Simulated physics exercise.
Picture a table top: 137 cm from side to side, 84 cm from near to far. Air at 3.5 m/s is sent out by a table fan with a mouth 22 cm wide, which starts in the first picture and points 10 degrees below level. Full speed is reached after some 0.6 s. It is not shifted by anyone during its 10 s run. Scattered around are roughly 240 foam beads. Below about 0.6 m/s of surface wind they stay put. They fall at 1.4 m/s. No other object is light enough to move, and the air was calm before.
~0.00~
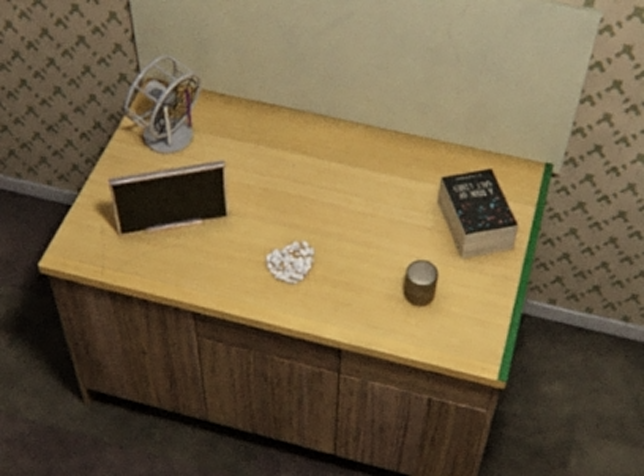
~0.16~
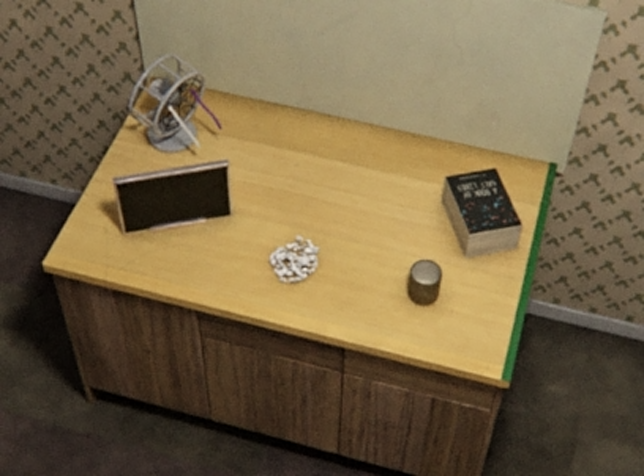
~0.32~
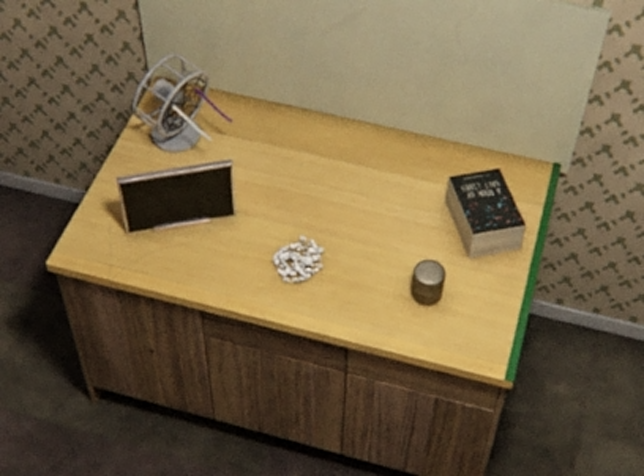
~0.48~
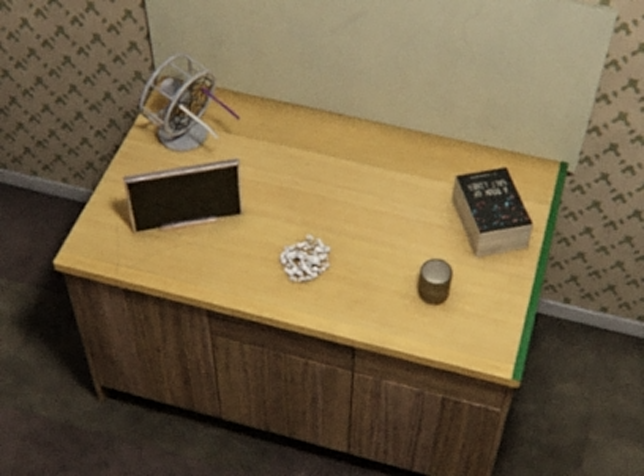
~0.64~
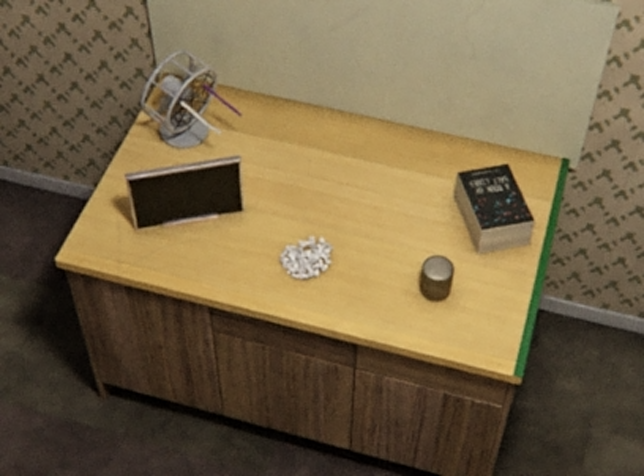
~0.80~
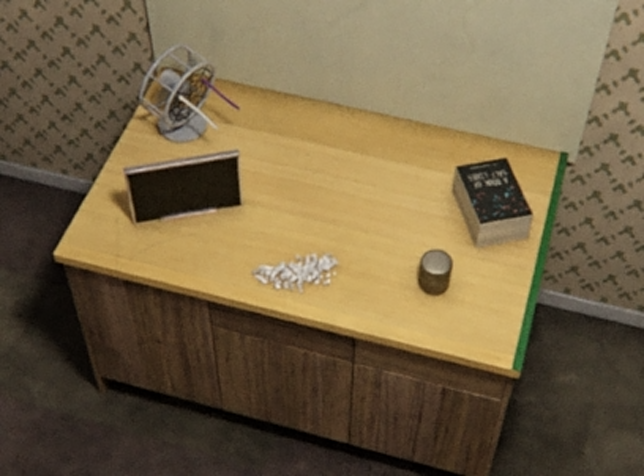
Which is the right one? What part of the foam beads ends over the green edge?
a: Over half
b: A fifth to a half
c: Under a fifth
(c) Under a fifth.
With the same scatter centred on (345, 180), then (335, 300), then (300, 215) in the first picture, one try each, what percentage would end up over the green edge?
In turn: 100 per cent, 0 per cent, 30 per cent.
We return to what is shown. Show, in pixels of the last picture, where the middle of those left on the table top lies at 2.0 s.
Near (278, 291).
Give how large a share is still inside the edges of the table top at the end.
It comes to about 60 % at the end.
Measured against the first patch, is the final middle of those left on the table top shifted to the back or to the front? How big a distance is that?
Shifted forward by about 15 cm.
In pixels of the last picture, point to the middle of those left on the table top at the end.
It lands close to (271, 292) in the last picture.
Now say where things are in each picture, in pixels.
The middle of the foam beads is near (289, 262), none has stirred yet and the mouth of the table fan is at (163, 97), in the first picture.
The middle of the foam beads is near (293, 260), none has stirred yet and the green edge is centred on (536, 264), in the second picture.
The middle of the foam beads is near (297, 260), none has stirred yet, the top of a mug is at (430, 272) and the top of a laptop is at (175, 170), in the third picture.
The middle of the foam beads is near (303, 259) and none has stirred yet, in the fourth picture.
The middle of the foam beads is near (305, 261), the farthest in sight from the table fan is at (323, 271) and about 5 % have left their places, in the fifth picture.
The middle of the foam beads is near (303, 274), the farthest in sight from the table fan is at (329, 282) and about 95 % have left their places, in the sixth picture.
After 2.0 s, 0 % are over the green edge; the middle of those still in play is near (278, 291); 72 % have settled or left.
After 3.2 s, 0 % are over the green edge; the middle of those still in play is near (271, 292); 82 % have settled or left.
After 5.5 s, 0 % are over the green edge; the middle of those still in play is near (271, 292); 85 % have settled or left.
After 10.0 s, at the end, 0 % are over the green edge; the middle of those still in play is near (271, 292).
